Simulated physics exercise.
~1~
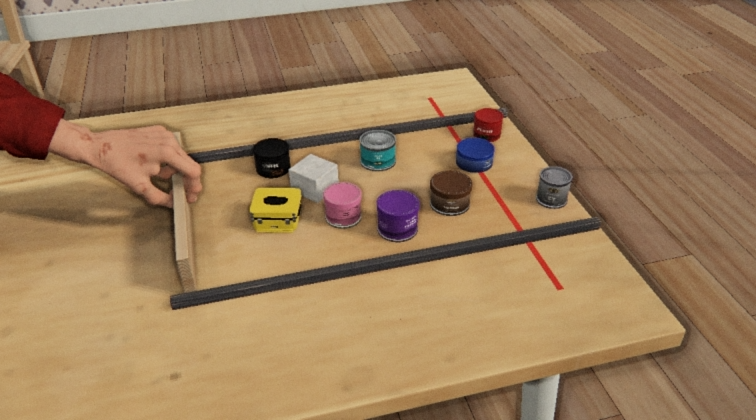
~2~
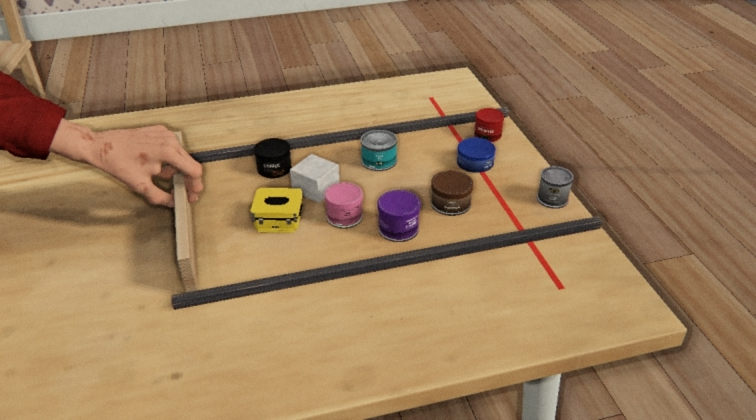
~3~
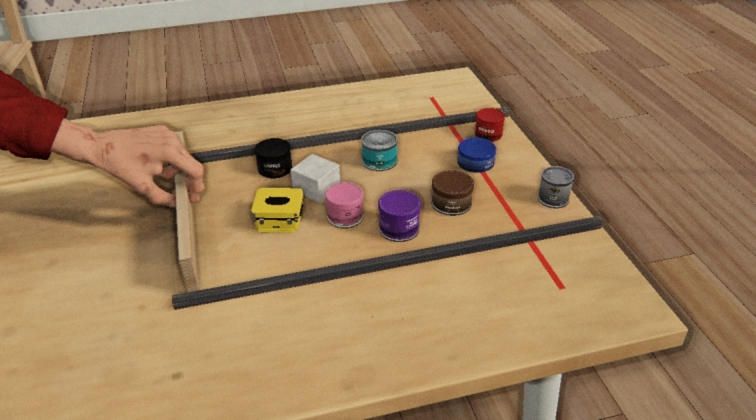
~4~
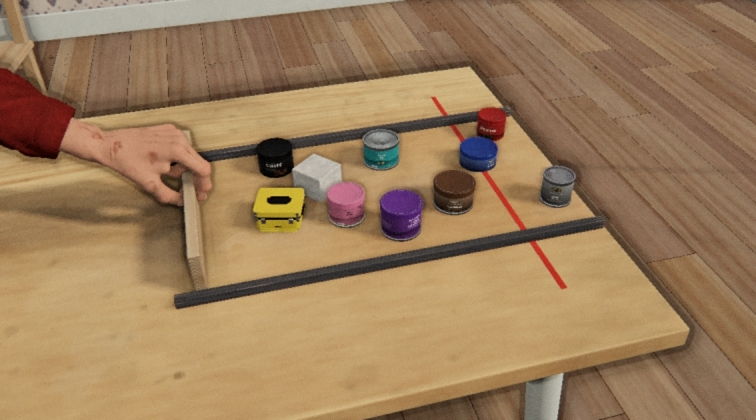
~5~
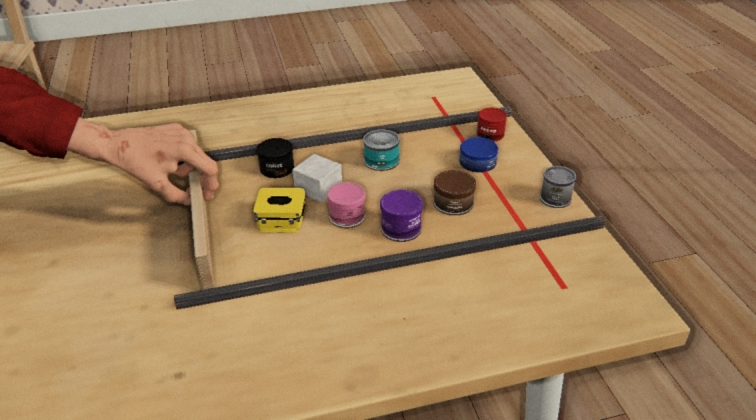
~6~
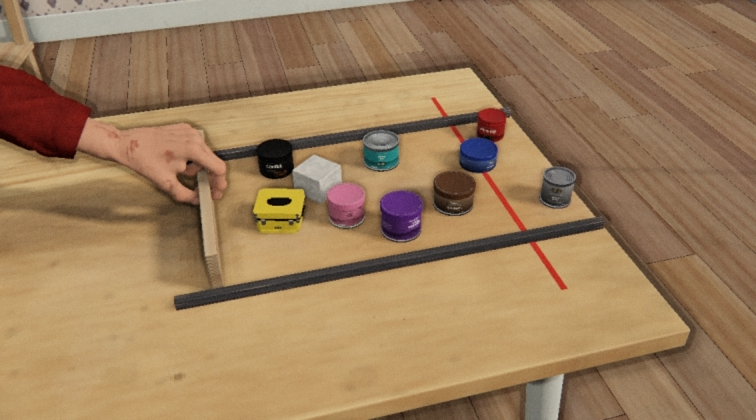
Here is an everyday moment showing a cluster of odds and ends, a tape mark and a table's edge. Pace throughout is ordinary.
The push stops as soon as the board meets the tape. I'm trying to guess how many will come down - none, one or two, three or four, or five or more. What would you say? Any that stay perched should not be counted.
I would say one or two.
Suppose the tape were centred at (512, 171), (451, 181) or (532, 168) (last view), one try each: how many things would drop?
6, 0, 6.
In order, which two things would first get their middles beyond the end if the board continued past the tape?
Grey tin and then red tub.
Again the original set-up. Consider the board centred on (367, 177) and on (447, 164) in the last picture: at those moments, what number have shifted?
7 and 10.
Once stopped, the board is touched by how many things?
It touches 4.
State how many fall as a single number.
Result - number fallen: 2.
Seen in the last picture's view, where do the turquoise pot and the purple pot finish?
(510, 128), and the other (530, 194).
Soon after, none off yet; grey tin at rest near (557, 188); red tub at rest near (491, 125); blue tub at rest near (478, 155).
By the end, the number that fall off is one or two; fallen, red tub and grey tin.
